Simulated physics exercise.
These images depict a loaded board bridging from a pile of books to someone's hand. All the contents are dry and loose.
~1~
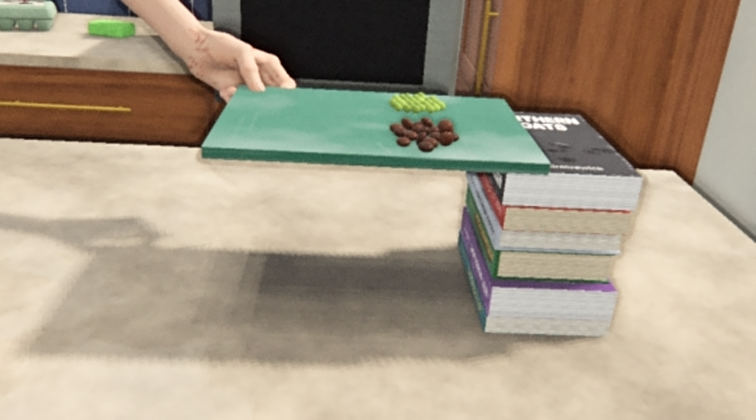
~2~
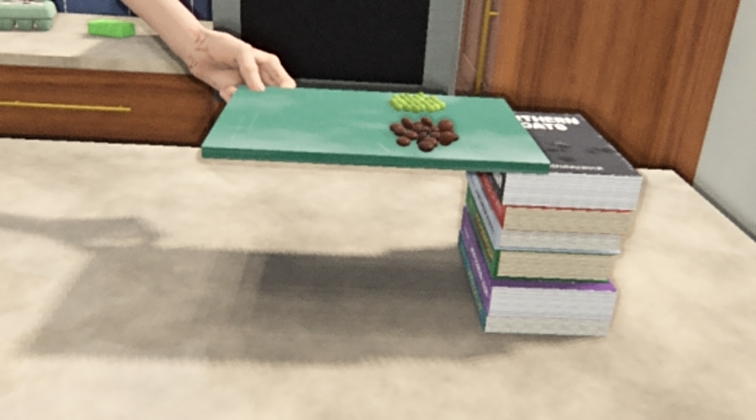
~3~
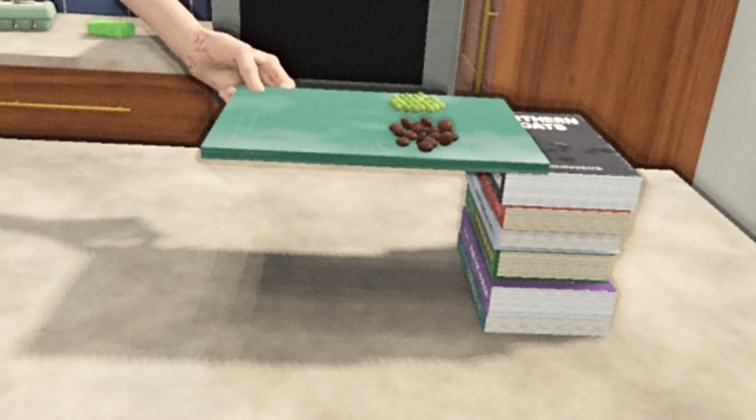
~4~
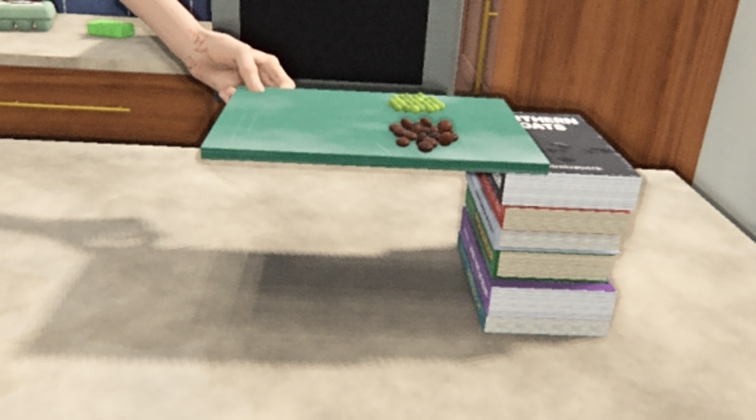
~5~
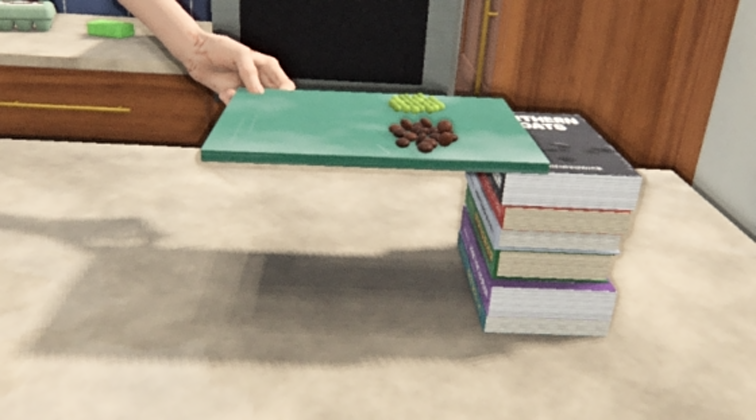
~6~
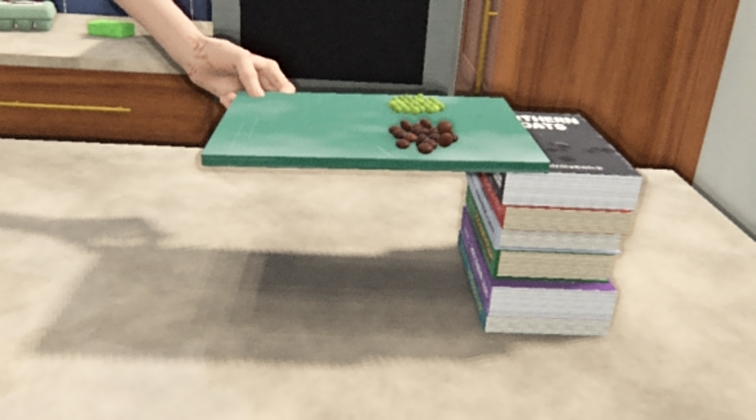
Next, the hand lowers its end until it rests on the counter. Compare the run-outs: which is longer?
Lab note: The far-side batch outruns the other.
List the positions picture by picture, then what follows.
Held end of the board near (214, 150), level; book pile near (545, 155), tall, over half the board's length; near batch near (423, 133), a few flat chocolate drops; far batch near (416, 104), some dried peas, in the first picture.
Held end of the board near (214, 149), level; far batch near (416, 103), in the second picture.
Held end of the board near (214, 150), level; near batch near (423, 133), in the third picture.
Held end of the board near (214, 150), level; far batch near (415, 104), in the fourth picture.
Held end of the board near (214, 153), level; near batch near (422, 134), in the fifth picture.
Held end of the board near (214, 157), down by 1°; book pile near (545, 154); near batch near (422, 135), not moving; far batch near (415, 105), not moving, in the sixth picture.
Then, 0.37 s on from there, board sloping at 12°; near batch the whole lot still on the board; far batch the whole lot still on the board.
Then, 0.85 s on from there, board sloping at 28°; near batch the whole lot still on the board; far batch the bulk still on the board.
Then, 1.36 s on from there, board resting at 40°; near batch mostly at the foot of the board; far batch mostly up to a board's length out.
In the end, board resting at 40°; near batch mostly less than half a board's length out; far batch mostly up to a board's length out; the far batch has gone farther.
